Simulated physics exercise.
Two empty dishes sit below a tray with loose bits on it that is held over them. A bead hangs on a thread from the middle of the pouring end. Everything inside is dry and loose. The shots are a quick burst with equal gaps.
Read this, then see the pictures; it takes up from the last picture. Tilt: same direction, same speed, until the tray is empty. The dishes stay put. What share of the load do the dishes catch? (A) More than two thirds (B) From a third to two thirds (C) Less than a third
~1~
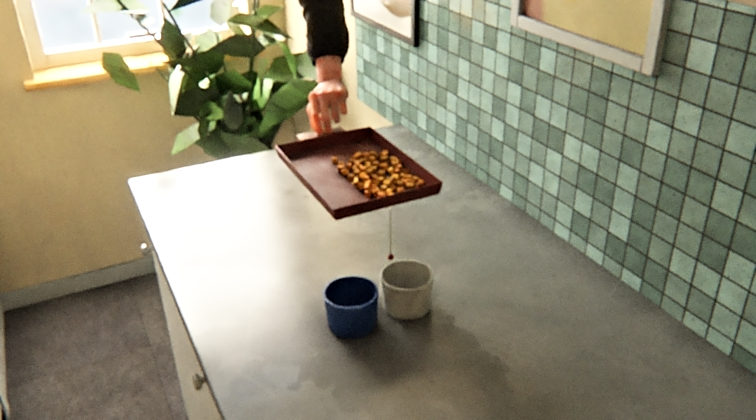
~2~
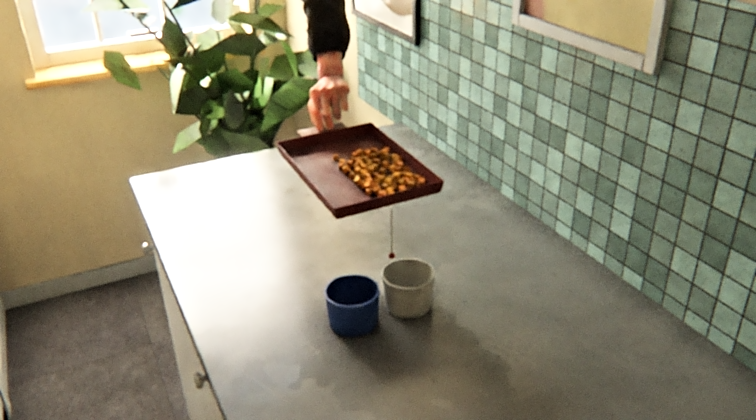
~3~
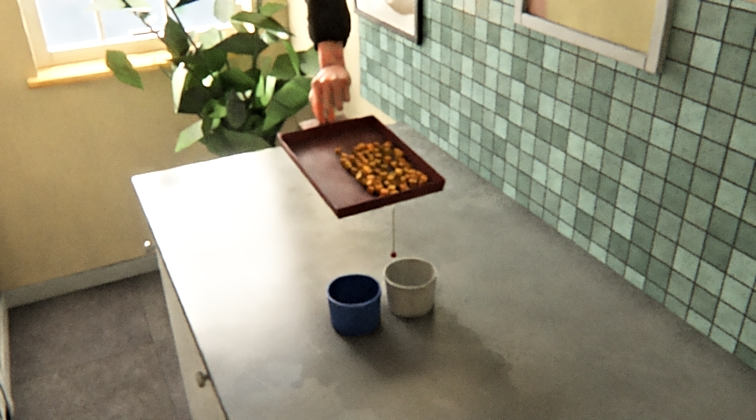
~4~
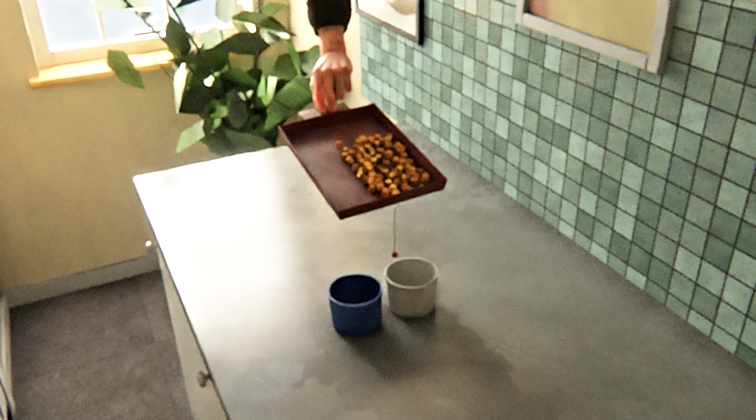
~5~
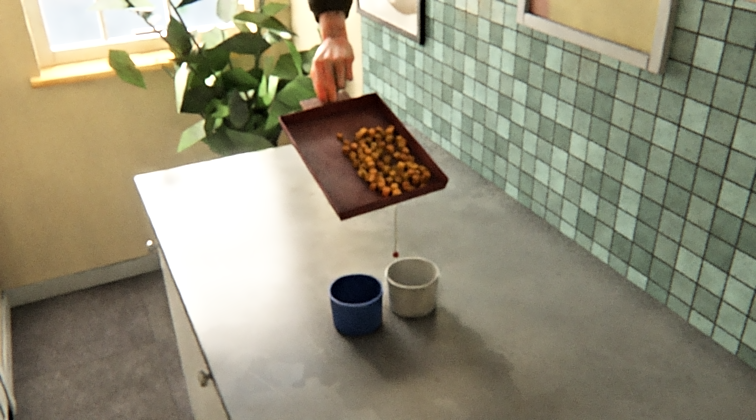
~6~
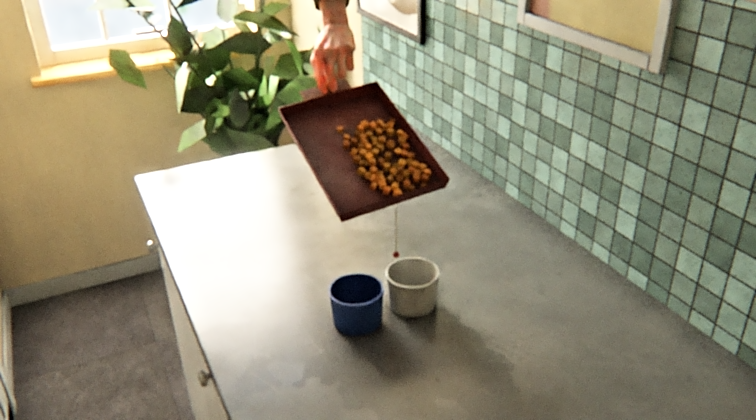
B.
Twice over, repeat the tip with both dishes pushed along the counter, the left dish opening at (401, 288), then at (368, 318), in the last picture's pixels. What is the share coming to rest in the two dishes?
First position: Some 60 %; second position: Some 20 %.
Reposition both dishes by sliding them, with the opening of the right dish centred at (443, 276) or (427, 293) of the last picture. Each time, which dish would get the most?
Going by the two tries in order: The left-placed dish, then the right-placed dish.
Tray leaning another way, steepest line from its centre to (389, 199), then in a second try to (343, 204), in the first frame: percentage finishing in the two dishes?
About 30 % and 50 %.
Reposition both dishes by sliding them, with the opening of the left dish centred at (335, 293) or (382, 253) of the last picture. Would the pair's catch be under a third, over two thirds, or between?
The earlier try, one to two thirds; the later try, below one third.
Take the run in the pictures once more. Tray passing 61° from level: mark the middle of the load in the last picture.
Somewhere about (386, 187).
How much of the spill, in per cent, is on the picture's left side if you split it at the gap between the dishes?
I'd put it at close to 10 per cent.
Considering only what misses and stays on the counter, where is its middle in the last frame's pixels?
Centre, final frame: Roughly (437, 351).
Shortly afterwards, tray tipped steeply; the whole lot on the tray.
Next, tray tipped right over; the whole lot on the tray.
Some moments later, tray tipped past a quarter turn; near a third in the left dish; a little in the right dish; near half outside both.
In the end, tray tipped past a quarter turn; near a third in the left dish; a little in the right dish; near half outside both.
